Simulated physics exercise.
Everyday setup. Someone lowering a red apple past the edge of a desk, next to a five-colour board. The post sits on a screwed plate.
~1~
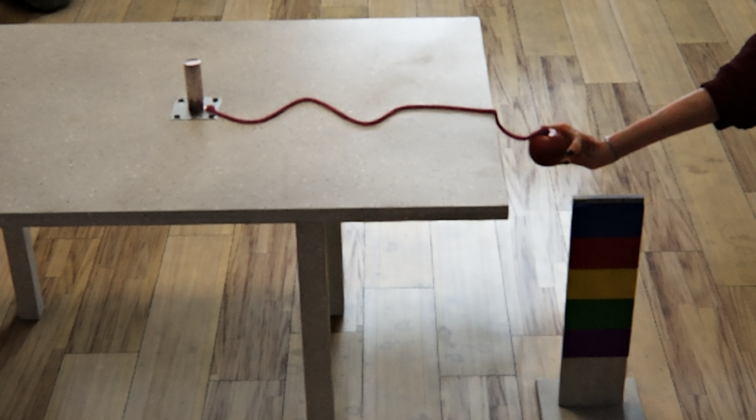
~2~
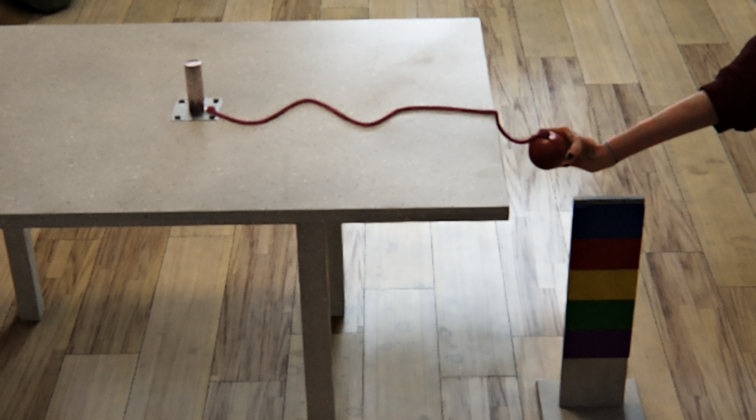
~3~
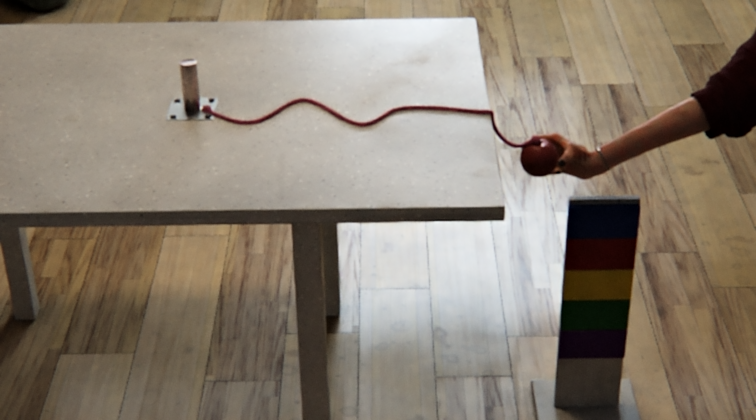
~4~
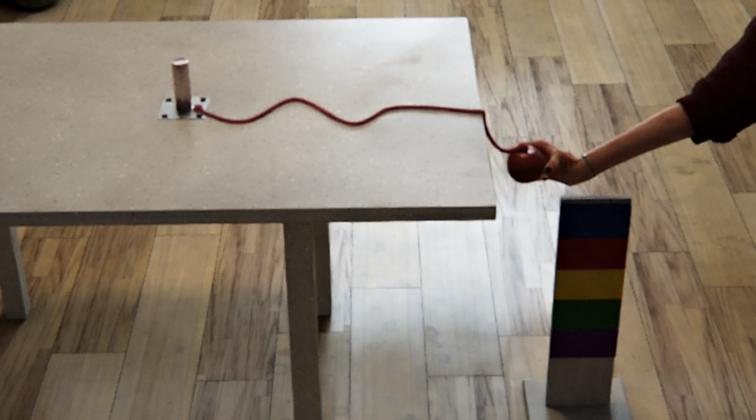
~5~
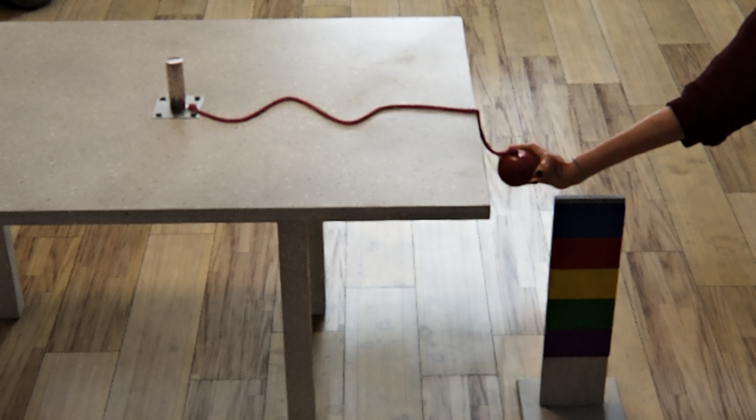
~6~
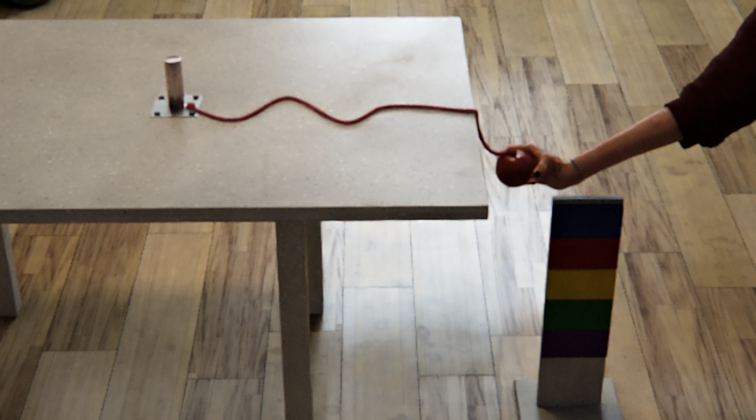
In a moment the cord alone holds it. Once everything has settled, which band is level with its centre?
The red band.
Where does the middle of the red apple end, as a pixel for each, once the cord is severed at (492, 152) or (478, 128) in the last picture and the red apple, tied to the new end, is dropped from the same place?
In order, about (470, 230) and about (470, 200).
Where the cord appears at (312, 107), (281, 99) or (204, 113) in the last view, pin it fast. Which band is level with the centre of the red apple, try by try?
In sequence it's blue, then blue, and lastly red.
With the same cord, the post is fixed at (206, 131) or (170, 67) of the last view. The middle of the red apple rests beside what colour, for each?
The first case gives yellow, the second gives blue.
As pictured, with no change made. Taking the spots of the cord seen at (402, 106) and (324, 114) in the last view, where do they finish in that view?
Final spots: (469, 114), then (370, 111).
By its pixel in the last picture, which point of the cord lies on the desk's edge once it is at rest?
The one at (408, 106).
A little later, apple near (507, 251); level with red.
Next, apple near (446, 242); level with red.
Later still, apple near (484, 251); level with red.
When it is over, apple near (473, 251); level with red. The red one.
